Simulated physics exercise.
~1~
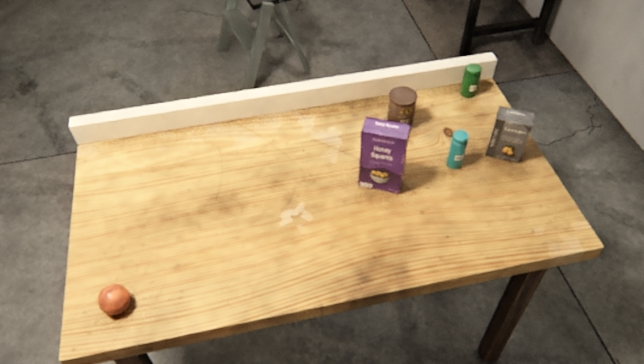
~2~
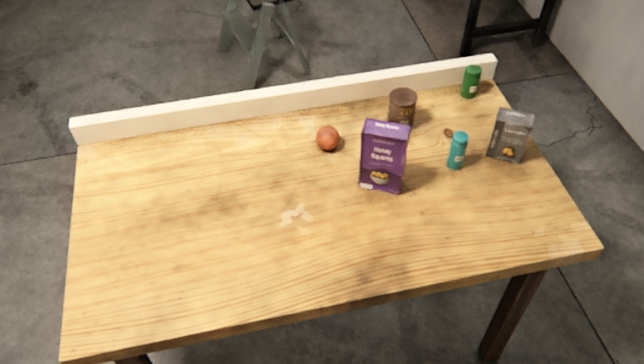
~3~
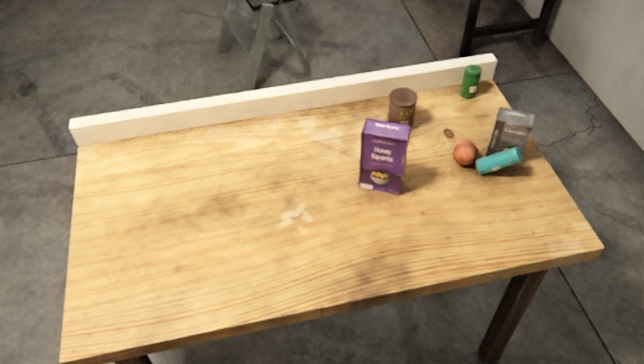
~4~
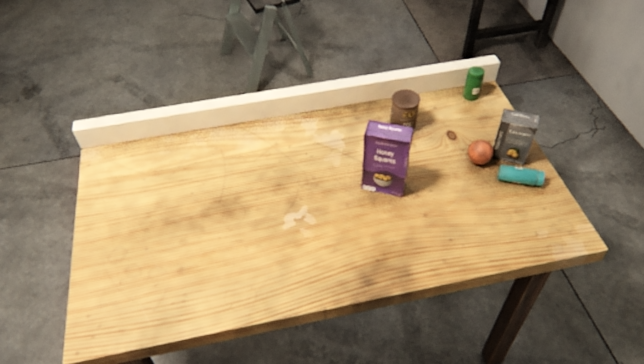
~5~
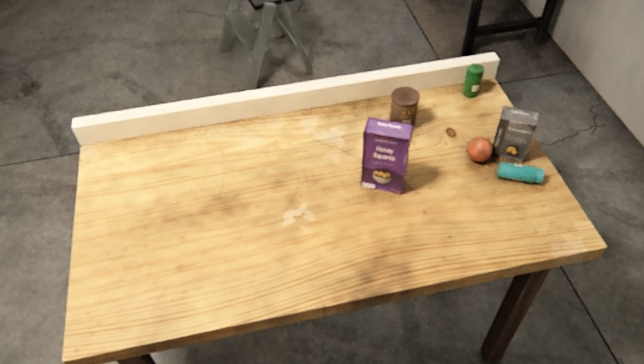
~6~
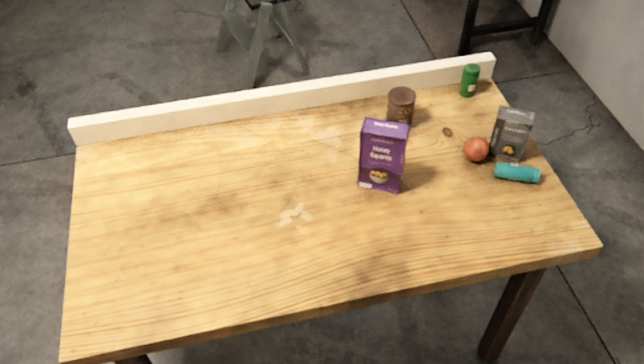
On a wooden table with a white rail along the back, an orange ball rolled from the near left toward the rail, then headed right and knocked over the turquoise shaker, which ended on its side near the ball and grey packet.
